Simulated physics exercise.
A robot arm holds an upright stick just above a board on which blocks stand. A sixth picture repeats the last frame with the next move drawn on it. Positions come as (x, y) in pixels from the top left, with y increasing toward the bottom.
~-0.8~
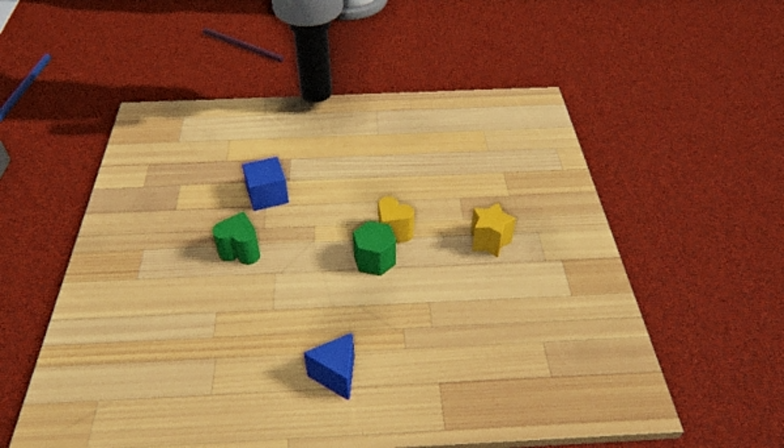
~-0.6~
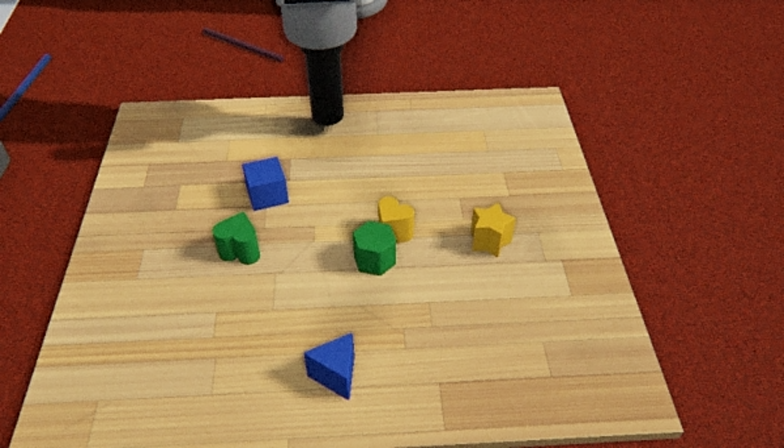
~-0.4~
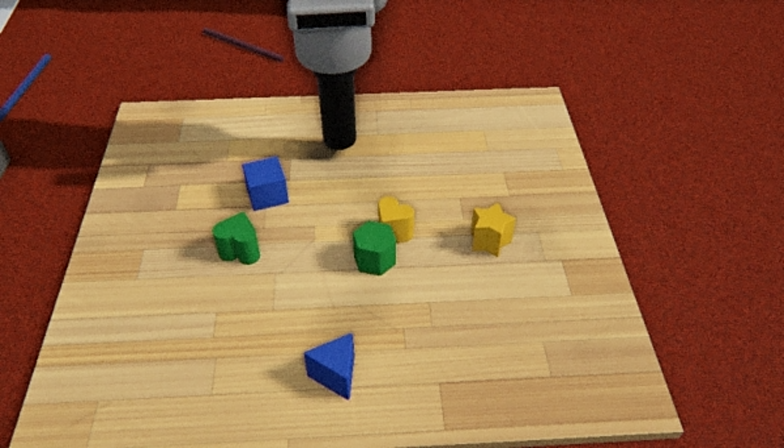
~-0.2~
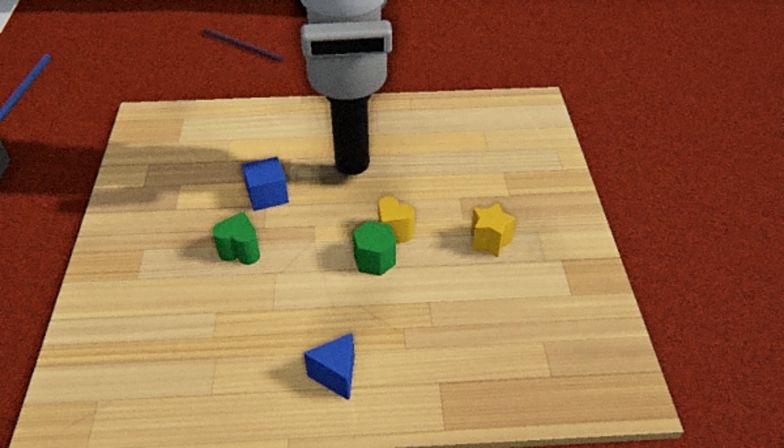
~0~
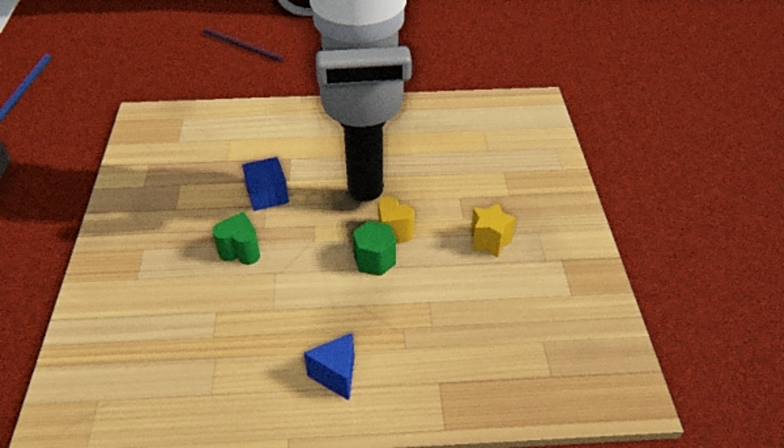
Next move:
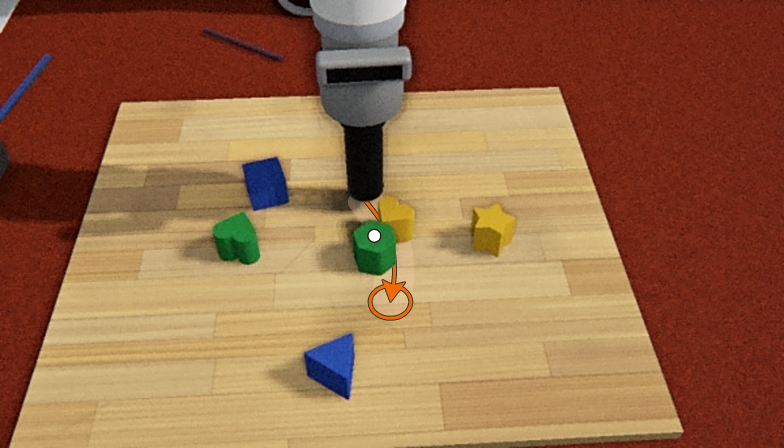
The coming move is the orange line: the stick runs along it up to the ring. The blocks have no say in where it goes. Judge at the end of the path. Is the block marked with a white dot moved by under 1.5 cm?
In short: No.
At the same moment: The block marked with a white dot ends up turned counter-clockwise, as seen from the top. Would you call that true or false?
The statement is incorrect.
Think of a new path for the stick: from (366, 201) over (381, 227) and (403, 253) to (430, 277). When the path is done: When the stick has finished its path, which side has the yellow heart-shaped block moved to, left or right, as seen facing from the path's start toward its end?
Measured against the direction from start to end, the yellow heart-shaped block shifts toward the left-hand side.
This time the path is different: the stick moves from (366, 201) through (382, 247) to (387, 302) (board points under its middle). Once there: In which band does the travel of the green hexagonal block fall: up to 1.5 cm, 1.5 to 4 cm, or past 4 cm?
The answer is over 4 cm.
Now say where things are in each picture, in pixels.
The first picture shows lower end of the stick at (317, 94), tops of blocks, blue triangular block at (334, 354), green hexagonal block at (374, 236), yellow heart-shaped block at (394, 209).
The second picture shows stick at (328, 117), blocks as before.
The third picture shows stick at (340, 141), blocks as before.
The fourth picture shows stick at (352, 165), blocks as before.
The fifth picture shows stick at (366, 191), blue triangular block at (334, 354), green hexagonal block at (374, 236), yellow heart-shaped block at (394, 209).
The drawn path runs from (366, 201) through (386, 230) and (395, 264) to (390, 302); the dot is on the green hexagonal block.
What follows on the original path. One third of the way, stick at (386, 219); green hexagonal block at (376, 241), turned 20° clockwise; yellow heart-shaped block at (413, 227).
Two thirds of the way, stick at (395, 254); green hexagonal block at (368, 265), turned 35° clockwise; yellow heart-shaped block at (434, 248), turned 70° anticlockwise.
At the end, stick at (390, 291); blue triangular block not moved; green hexagonal block at (350, 290), turned 65° clockwise; yellow heart-shaped block at (434, 251), turned 90° anticlockwise.
